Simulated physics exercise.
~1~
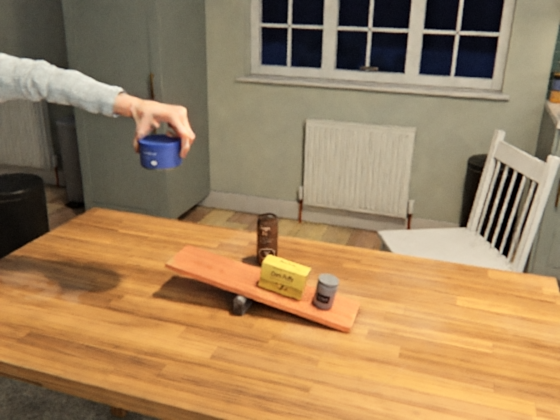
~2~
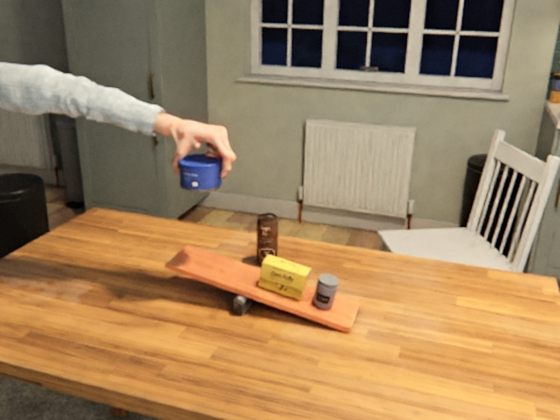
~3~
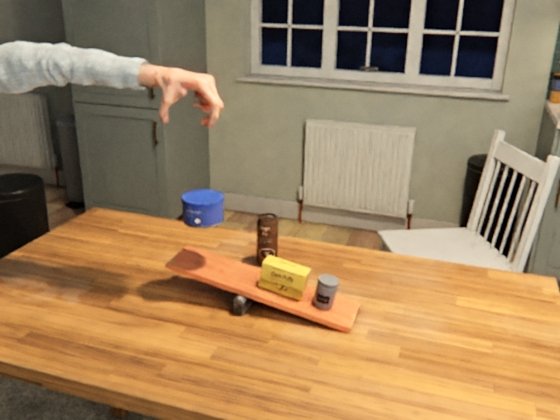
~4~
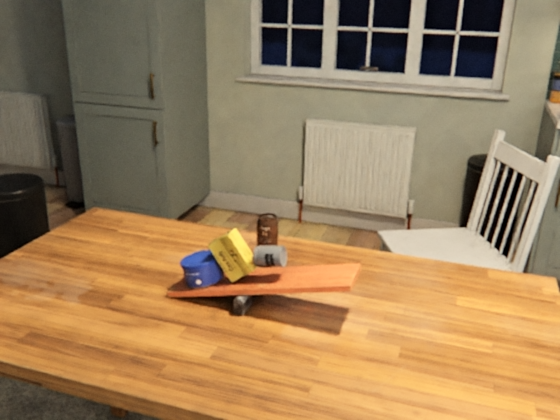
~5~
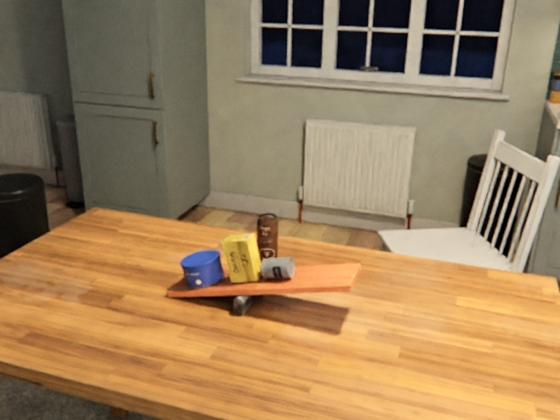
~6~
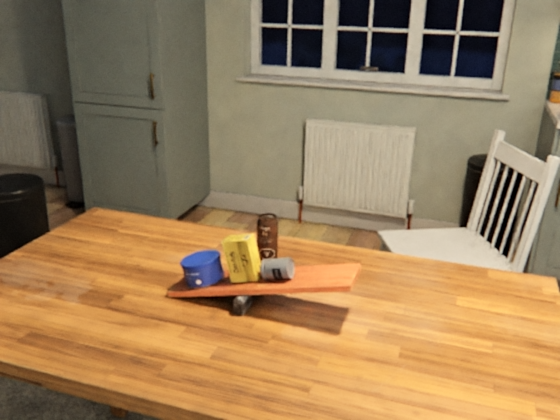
A blue tub dropped by a hand tips the orange plank, toppling the yellow packet and grey shaker.
